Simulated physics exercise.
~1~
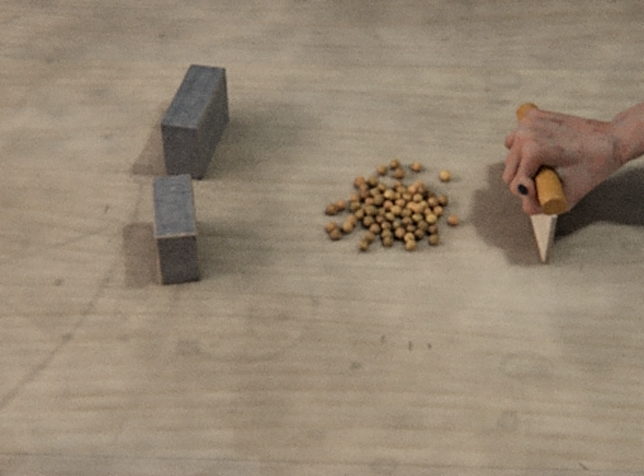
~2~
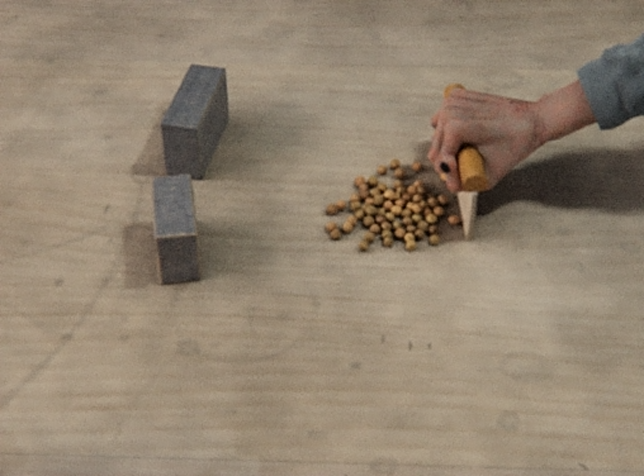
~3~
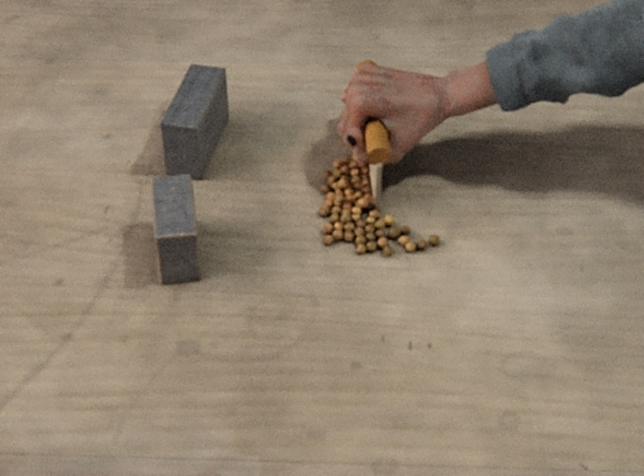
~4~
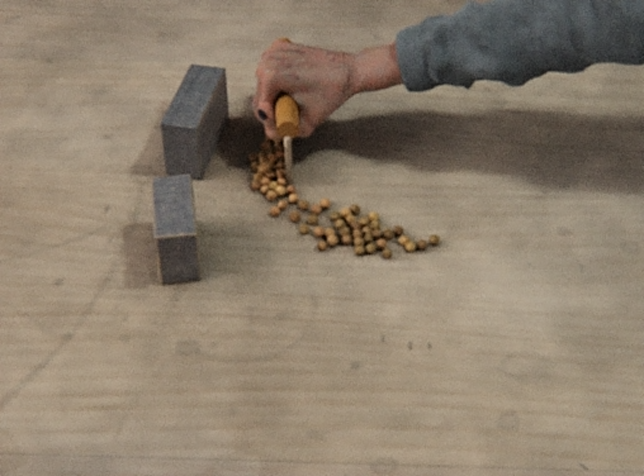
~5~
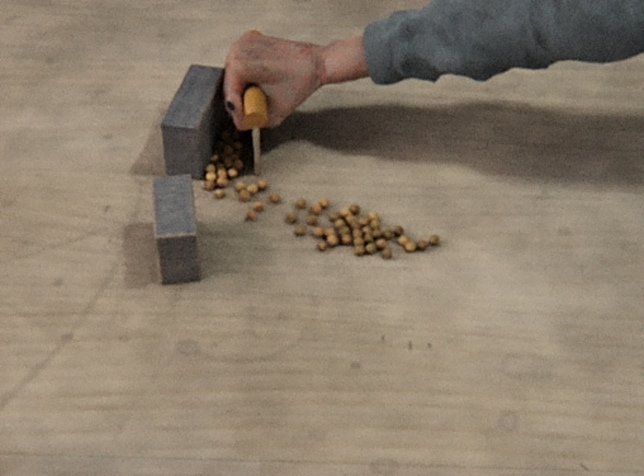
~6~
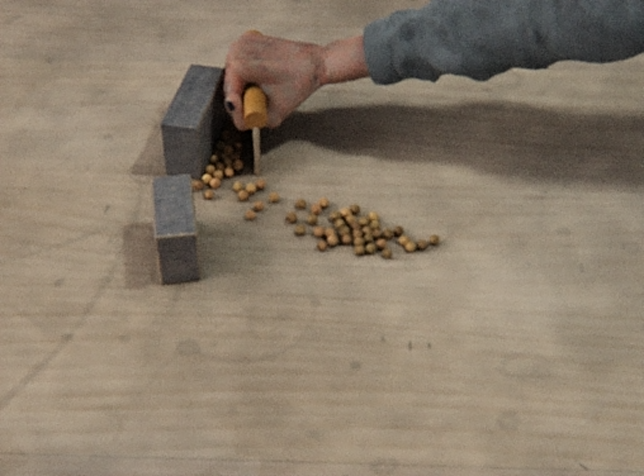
A hand sweeps a scraper left through wooden beads, stopping with some against a grey block.
